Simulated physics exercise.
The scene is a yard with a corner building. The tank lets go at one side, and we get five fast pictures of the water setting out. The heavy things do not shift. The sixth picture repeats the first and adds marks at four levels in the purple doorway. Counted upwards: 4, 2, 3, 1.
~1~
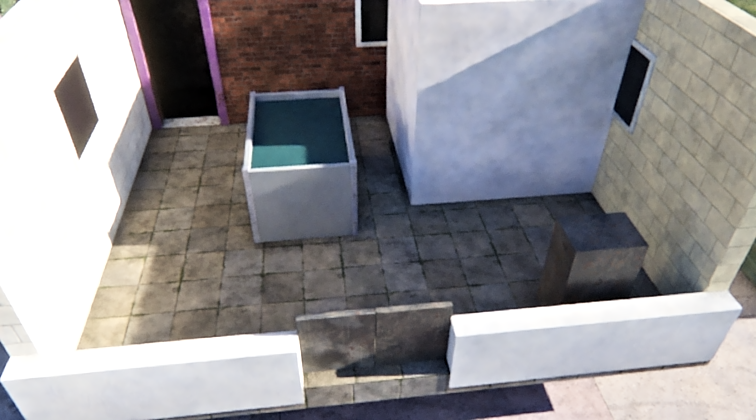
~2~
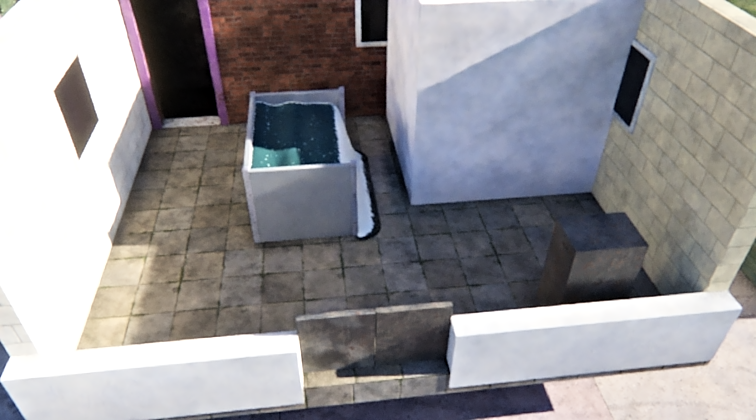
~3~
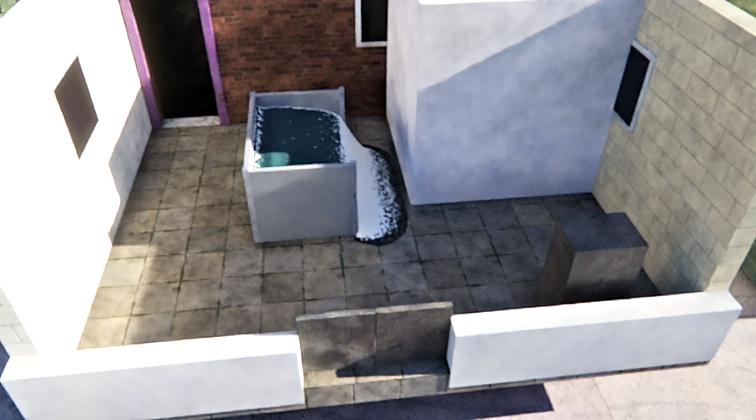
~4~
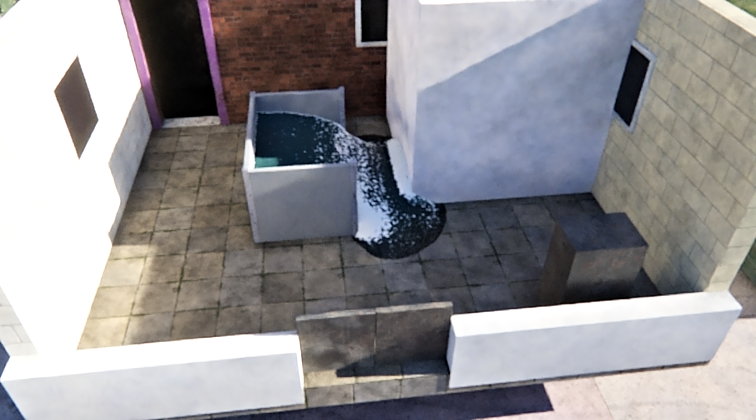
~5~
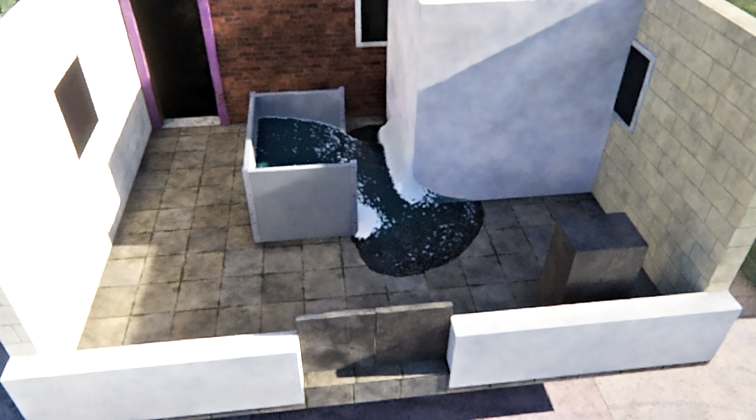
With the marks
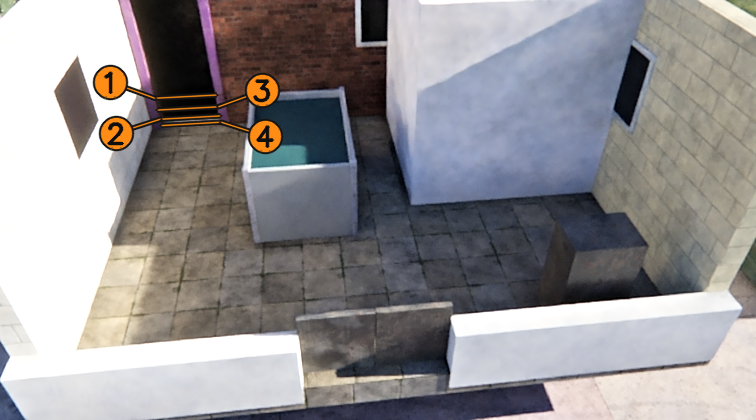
In a walled yard, water pours from a tank's right side and spreads across the paving.
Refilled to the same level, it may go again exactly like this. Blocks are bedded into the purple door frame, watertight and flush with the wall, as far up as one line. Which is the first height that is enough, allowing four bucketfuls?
Take 2.
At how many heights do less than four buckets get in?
Three of the four.
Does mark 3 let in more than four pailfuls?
No, that is safe.
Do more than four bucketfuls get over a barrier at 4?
Yes, it does.
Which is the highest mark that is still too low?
Here it is mark 4.
On the marked copy, 1 at (185, 96); 2 at (190, 117); 3 at (188, 108); 4 at (191, 123); from the bottom up 4, 2, 3, 1.
Choosing 1, nothing gets over.
Choosing 2, a splash gets over, under a bucket.
Choosing 3, nothing gets over.
Choosing 4, about 9 bucketfuls get in.
